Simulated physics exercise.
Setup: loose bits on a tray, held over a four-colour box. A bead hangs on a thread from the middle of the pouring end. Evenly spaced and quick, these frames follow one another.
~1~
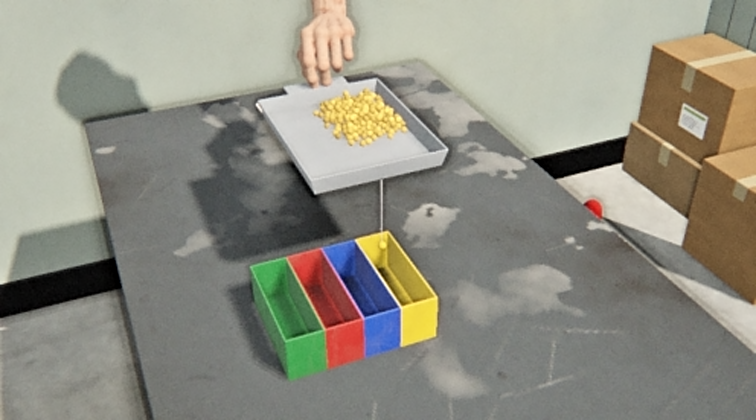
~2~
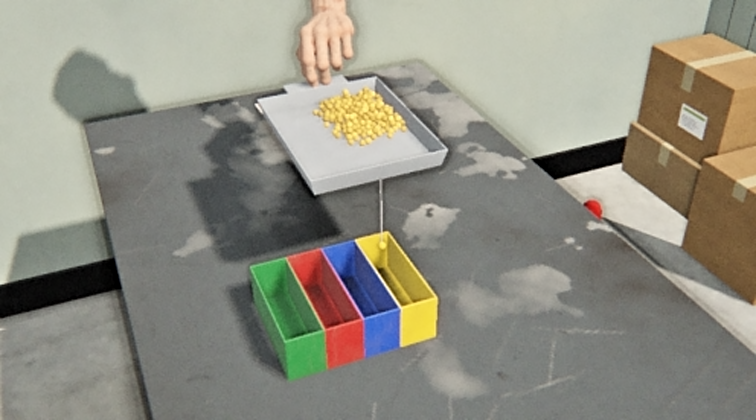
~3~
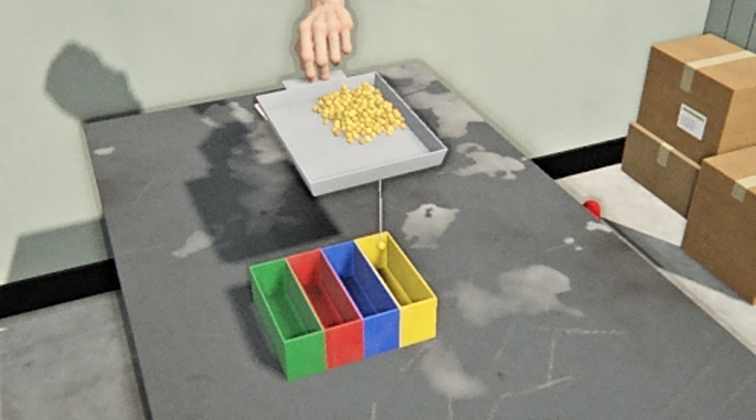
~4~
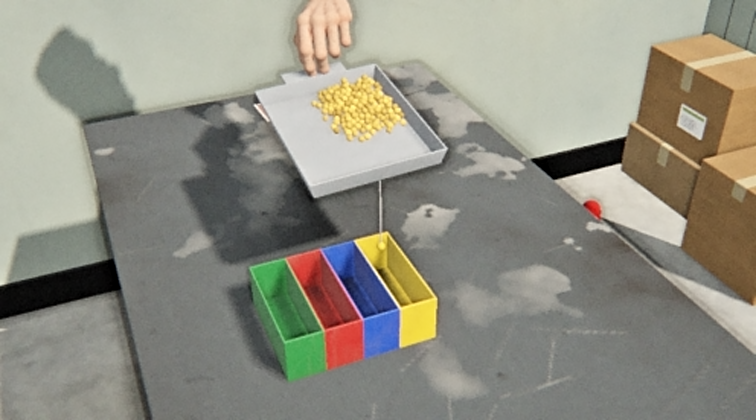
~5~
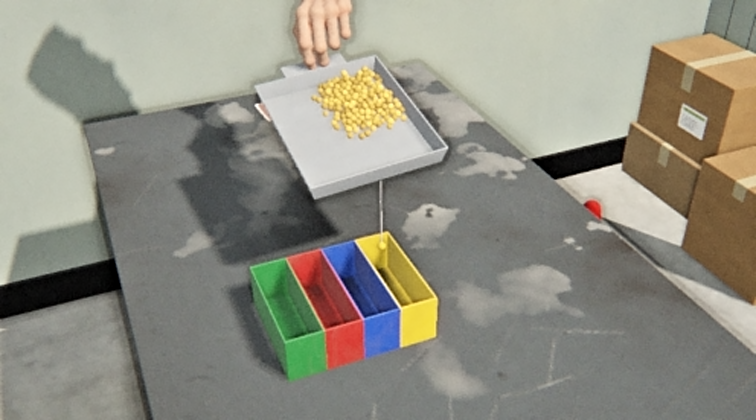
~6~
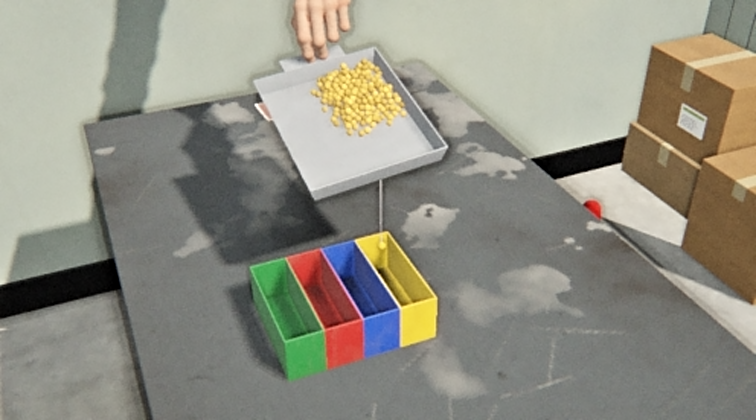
A hand at the top holds the back edge of a pale grey tray above a worn dark table, seen from a raised, steady view, with cardboard boxes stacked at right. Small yellow pieces lie heaped on the tray, a bead hangs on a thread from its front edge, and an open box below has green, red, blue and yellow cells. The hand slowly lifts the tray's back edge, steepening it slightly, while the heap stays bunched.
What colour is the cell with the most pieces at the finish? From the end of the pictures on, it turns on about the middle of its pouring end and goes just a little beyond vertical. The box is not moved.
It is red.
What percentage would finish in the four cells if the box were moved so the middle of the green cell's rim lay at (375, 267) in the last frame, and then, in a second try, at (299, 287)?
Near 10 and 100 percent respectively.
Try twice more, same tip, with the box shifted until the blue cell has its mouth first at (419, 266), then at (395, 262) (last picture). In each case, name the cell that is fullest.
In the first case it's green, in the second it's the green one.
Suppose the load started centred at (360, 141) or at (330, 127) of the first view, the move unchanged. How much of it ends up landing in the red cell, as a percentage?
You'd see roughly 60 per cent first and roughly 60 per cent second.
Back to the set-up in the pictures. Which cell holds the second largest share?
The blue cell.
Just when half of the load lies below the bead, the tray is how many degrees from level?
Reading: Some 105°.
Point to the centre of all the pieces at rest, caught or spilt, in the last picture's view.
(327, 318).
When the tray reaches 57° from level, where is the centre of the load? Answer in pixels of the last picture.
I'd mark it close to (340, 165).
Just after the last frame, tray tipped steeply; almost all on the tray; just a few in the green cell; just a few in the blue cell; just a few falling or outside the box.
A moment on, tray tipped right over; the larger part on the tray; about a tenth in the red cell; just a few in the green cell; just a few in the blue cell; about a tenth falling or outside the box.
Further on, tray tipped past a quarter turn; roughly two thirds in the red cell; roughly a quarter in the blue cell; about a tenth in the green cell; just a few in the yellow cell; just a few falling or outside the box.
When it is over, tray tipped past a quarter turn; roughly two thirds in the red cell; roughly a quarter in the blue cell; about a tenth in the green cell; just a few in the yellow cell; just a few outside the box.
